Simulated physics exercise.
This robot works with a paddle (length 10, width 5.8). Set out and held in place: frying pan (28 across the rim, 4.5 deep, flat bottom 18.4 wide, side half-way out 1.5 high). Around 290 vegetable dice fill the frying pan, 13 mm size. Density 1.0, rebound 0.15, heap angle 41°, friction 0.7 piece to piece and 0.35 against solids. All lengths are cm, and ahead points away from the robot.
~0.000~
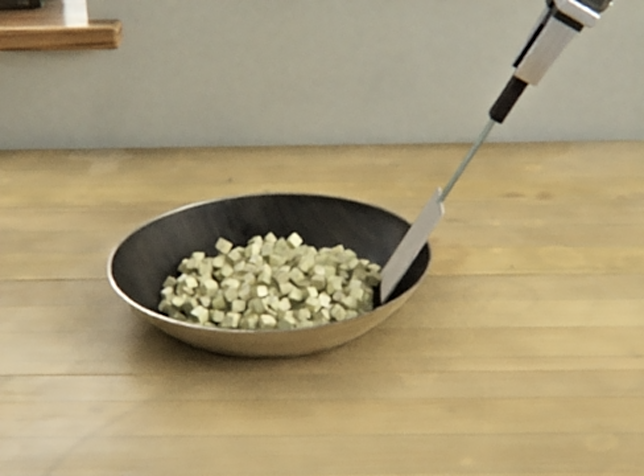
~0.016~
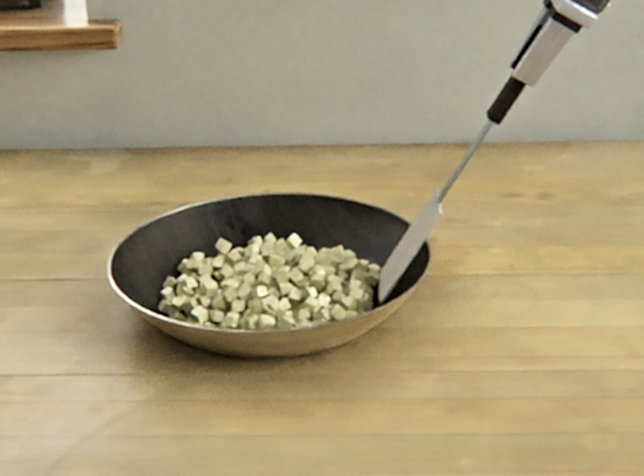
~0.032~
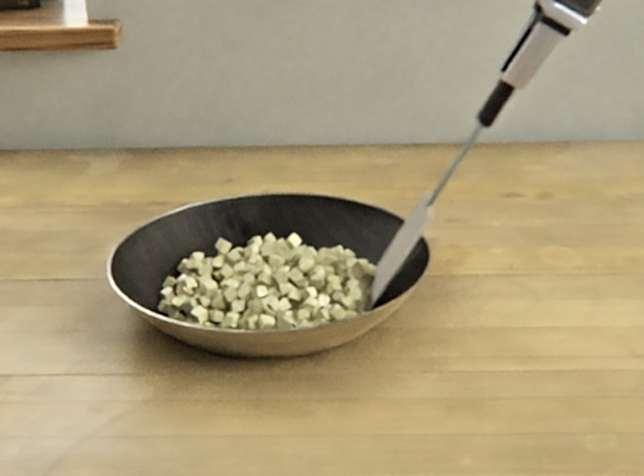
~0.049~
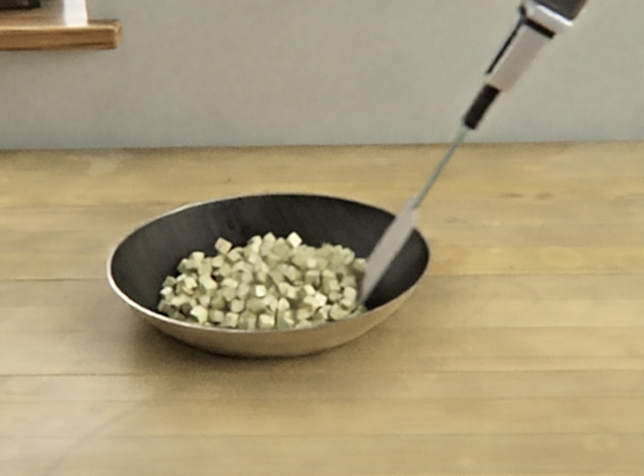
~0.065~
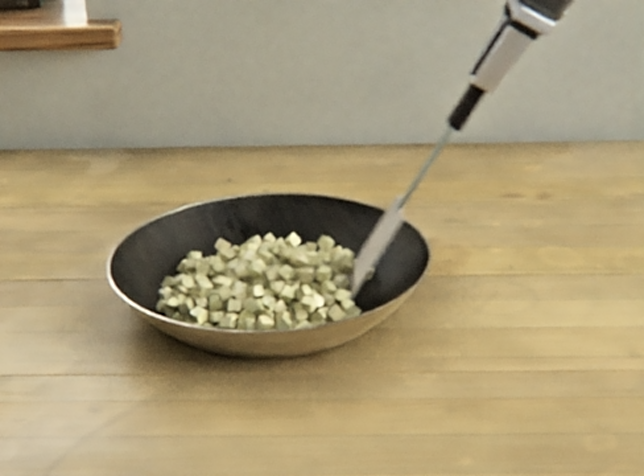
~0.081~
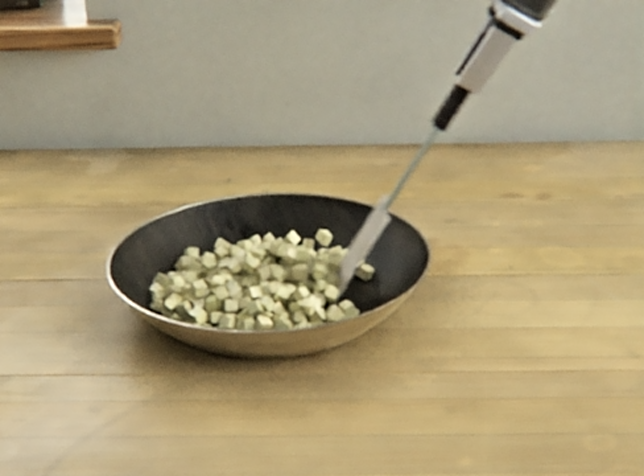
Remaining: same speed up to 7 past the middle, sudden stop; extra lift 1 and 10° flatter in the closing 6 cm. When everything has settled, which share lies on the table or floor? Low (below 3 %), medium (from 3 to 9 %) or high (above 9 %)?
On the table or floor the share is medium, from 3 to 9 %.
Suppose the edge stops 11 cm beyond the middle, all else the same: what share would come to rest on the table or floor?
In that case some 25 per cent.
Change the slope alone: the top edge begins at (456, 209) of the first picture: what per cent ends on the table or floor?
Some 0 per cent.
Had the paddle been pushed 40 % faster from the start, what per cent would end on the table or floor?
In that case some 5 per cent.
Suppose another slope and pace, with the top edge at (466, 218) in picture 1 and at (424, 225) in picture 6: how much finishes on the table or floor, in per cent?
Some 0 per cent.
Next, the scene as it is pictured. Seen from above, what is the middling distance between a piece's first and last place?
About 4 cm.
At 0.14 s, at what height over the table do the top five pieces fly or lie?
Roughly 4 cm.
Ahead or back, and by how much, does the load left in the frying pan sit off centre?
Roughly 4.0 cm ahead.
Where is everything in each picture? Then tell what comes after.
Paddle top edge at (441, 200), sloping 59°; upper third of the load around (270, 278), from x 165 to 375, top at y 240; 286 in the frying pan, in the first picture.
Paddle top edge at (439, 200), sloping 59°; upper third of the load around (269, 278), from x 165 to 375, top at y 240, in the second picture.
Paddle top edge at (429, 204), sloping 59°; upper third of the load around (269, 277), from x 165 to 370, top at y 240, in the third picture.
Paddle top edge at (415, 206), sloping 59°; upper third of the load around (277, 277), from x 165 to 365, top at y 240, in the fourth picture.
Paddle top edge at (401, 206), sloping 59°; upper third of the load around (268, 274), from x 165 to 365, top at y 240, in the fifth picture.
Paddle top edge at (386, 207), sloping 59°; upper third of the load around (262, 272), from x 155 to 365, top at y 235; 286 in the frying pan, in the sixth picture.
After 0.14 s, sloping 59°, highest piece 5 above the table; 286 in the frying pan.
After 0.19 s, sloping 55°, highest piece 5 above the table; 286 in the frying pan.
After 0.42 s, sloping 49°, highest piece 5 above the table; 272 in the frying pan, 14 on the table or floor.
After 1.47 s, sloping 49°, highest piece 5 above the table; 272 in the frying pan, 14 on the table or floor.
At rest, 272 in the frying pan, 14 on the table or floor. That is 5 % on the table or floor.
